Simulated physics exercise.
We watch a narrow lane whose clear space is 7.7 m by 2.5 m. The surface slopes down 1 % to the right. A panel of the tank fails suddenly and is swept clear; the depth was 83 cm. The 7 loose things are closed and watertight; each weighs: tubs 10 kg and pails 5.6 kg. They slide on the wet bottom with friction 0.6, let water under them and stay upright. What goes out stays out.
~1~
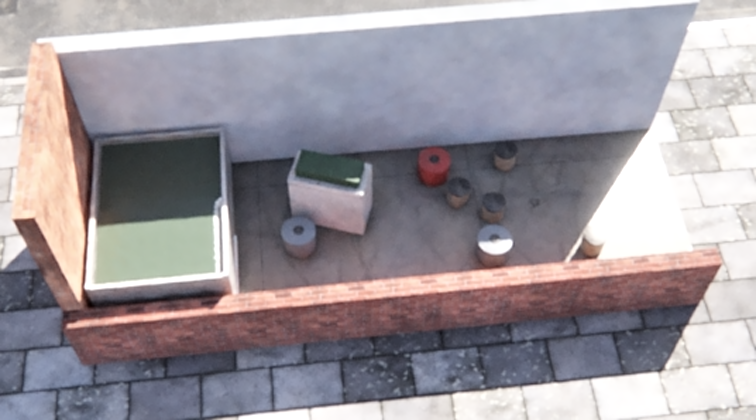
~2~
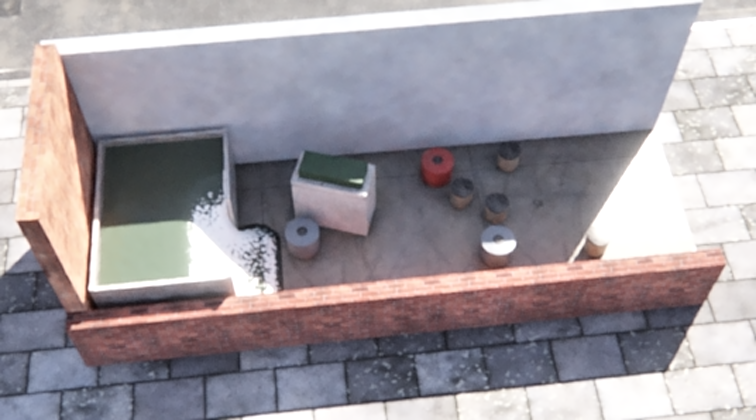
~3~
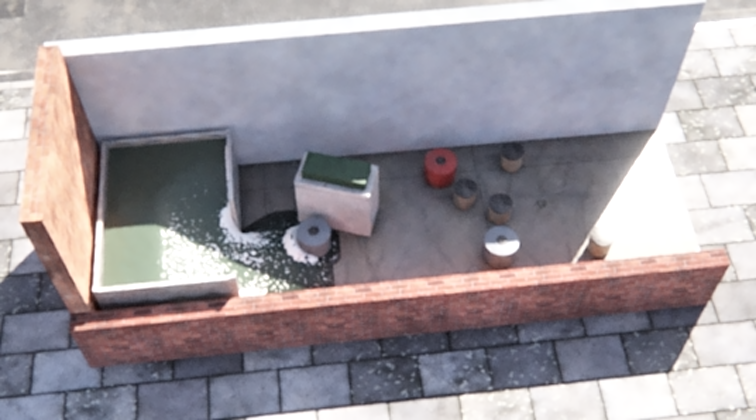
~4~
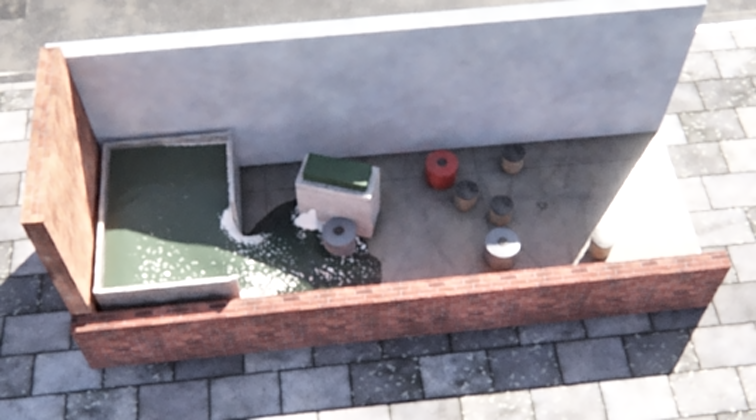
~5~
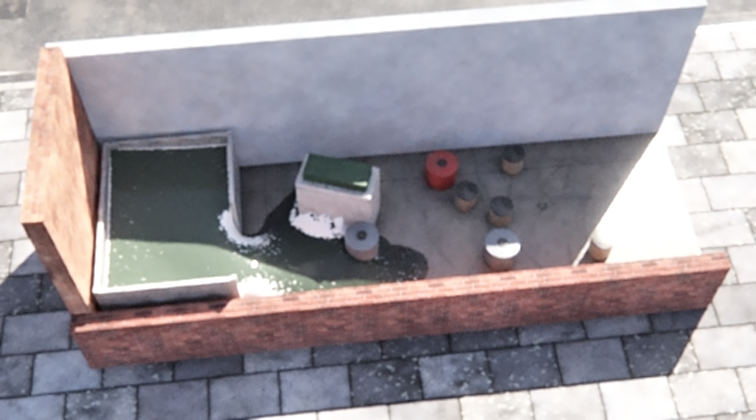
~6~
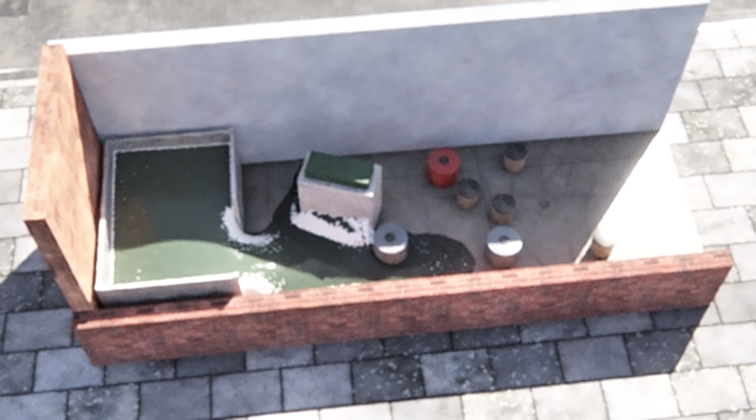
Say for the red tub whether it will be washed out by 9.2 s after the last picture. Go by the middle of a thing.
Red tub stays inside.
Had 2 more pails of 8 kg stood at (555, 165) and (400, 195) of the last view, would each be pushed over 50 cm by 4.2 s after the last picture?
In turn: More, under.
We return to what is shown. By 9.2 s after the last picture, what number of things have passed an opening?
By then 6.
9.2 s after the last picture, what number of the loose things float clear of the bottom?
I count 0.
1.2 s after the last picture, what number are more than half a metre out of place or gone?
4 of them.
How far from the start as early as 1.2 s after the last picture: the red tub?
About 0 cm.
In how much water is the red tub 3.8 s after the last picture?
About 4 cm.
Then, 1.2 s after the last picture the red tub is near (444, 161), 0.0 m from its start, aground; 0 of 7 are out; 1 afloat.
Then, 3.8 s after the last picture the red tub is near (445, 156), 0.1 m from its start, aground; 5 of 7 are out; 1 afloat.
Then, 6.2 s after the last picture the red tub is near (445, 156), 0.1 m from its start, aground; 6 of 7 are out; 0 afloat.
Then, 9.2 s after the last picture the red tub is near (445, 156), 0.1 m from its start, aground; 6 of 7 are out; 0 afloat.
